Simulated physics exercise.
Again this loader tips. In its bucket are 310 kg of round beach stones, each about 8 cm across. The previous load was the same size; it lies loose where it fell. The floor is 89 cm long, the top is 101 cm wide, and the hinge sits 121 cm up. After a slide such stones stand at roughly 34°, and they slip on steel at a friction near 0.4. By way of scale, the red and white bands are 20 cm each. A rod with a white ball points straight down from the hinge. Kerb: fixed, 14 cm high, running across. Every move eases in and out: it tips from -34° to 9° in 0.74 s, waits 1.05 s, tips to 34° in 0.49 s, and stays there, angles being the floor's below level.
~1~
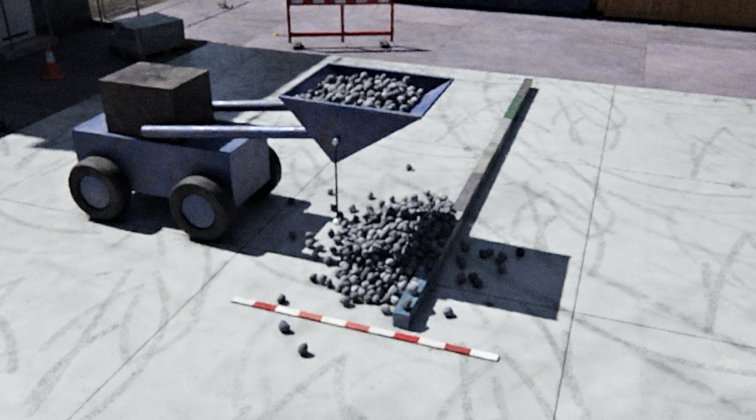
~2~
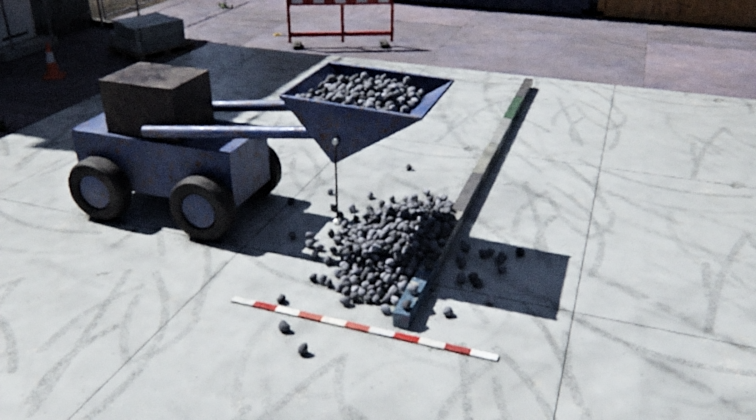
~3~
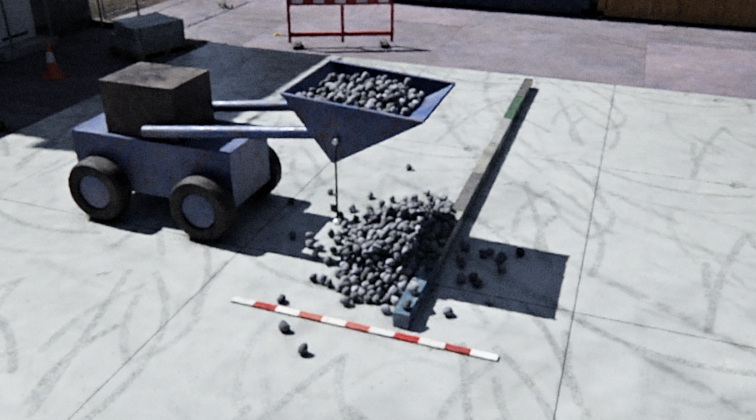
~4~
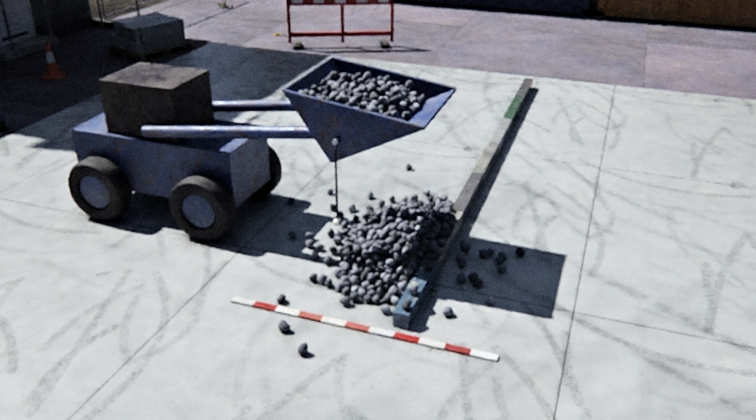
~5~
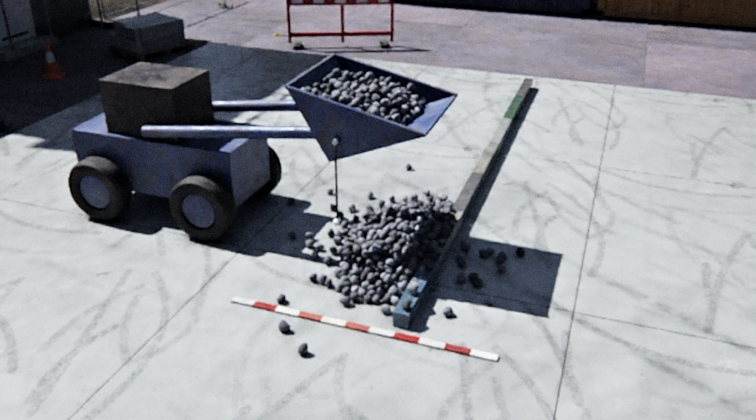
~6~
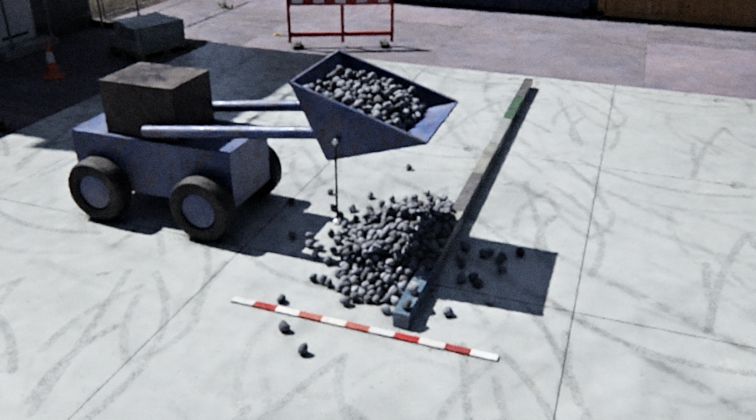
The clip opens on a blue wheeled loader holding a bucket of round grey stones above a loose pile heaped against a long kerb. The bucket starts to tilt slowly, then turns a little faster, its back edge rising and its front lip dipping slightly, while the loader and the pile stay still.
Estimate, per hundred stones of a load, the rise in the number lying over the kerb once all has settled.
Roughly 91 more per hundred.
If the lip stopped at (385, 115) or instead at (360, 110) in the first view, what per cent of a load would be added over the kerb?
45 % and 15 %.
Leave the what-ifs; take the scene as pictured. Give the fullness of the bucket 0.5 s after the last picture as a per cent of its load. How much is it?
About 100 per cent.
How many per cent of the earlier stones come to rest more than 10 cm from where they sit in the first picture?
I'd put it at about 0 per cent.
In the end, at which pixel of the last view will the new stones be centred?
Their middle rests near (481, 252).
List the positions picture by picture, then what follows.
The bucket is at -34°, its lip at (421, 117); the top of the load is at (379, 84). The earlier load is highest near (425, 222), 23 cm above ground level, 97 % on this side of the kerb, 3 % over the kerb, in the first frame.
Lip at (422, 119), floor tilted -33°, highest stones at (370, 84), in the second frame.
The bucket is at -31°, its lip at (423, 122); the top of the load is at (350, 82), in the third frame.
Lip at (425, 128), floor tilted -27°, highest stones at (346, 81), in the fourth frame.
The bucket is at -23°, its lip at (426, 135); the top of the load is at (348, 78), in the fifth frame.
Lip at (427, 143), floor tilted -18°, highest stones at (344, 74), in the sixth frame.
Then, 0.2 s after the last picture the floor is at 2°; in per cent of one load, 100 in the bucket, 97 on this side of the kerb, 3 over the kerb; the foremost stones are at (496, 265).
Then, 0.5 s after the last picture the floor is at 9°; in per cent of one load, 100 in the bucket, 97 on this side of the kerb, 3 over the kerb; the foremost stones are at (496, 265).
Then, 2.4 s after the last picture the floor is at 34°; in per cent of one load, 14 in the bucket, 121 on this side of the kerb, 65 over the kerb; the foremost stones are at (587, 274).
Then, 5.0 s after the last picture the floor is at 34°; in per cent of one load, 0 in the bucket, 105 on this side of the kerb, 94 over the kerb; the foremost stones are at (588, 272). Net gain over the kerb, 91.
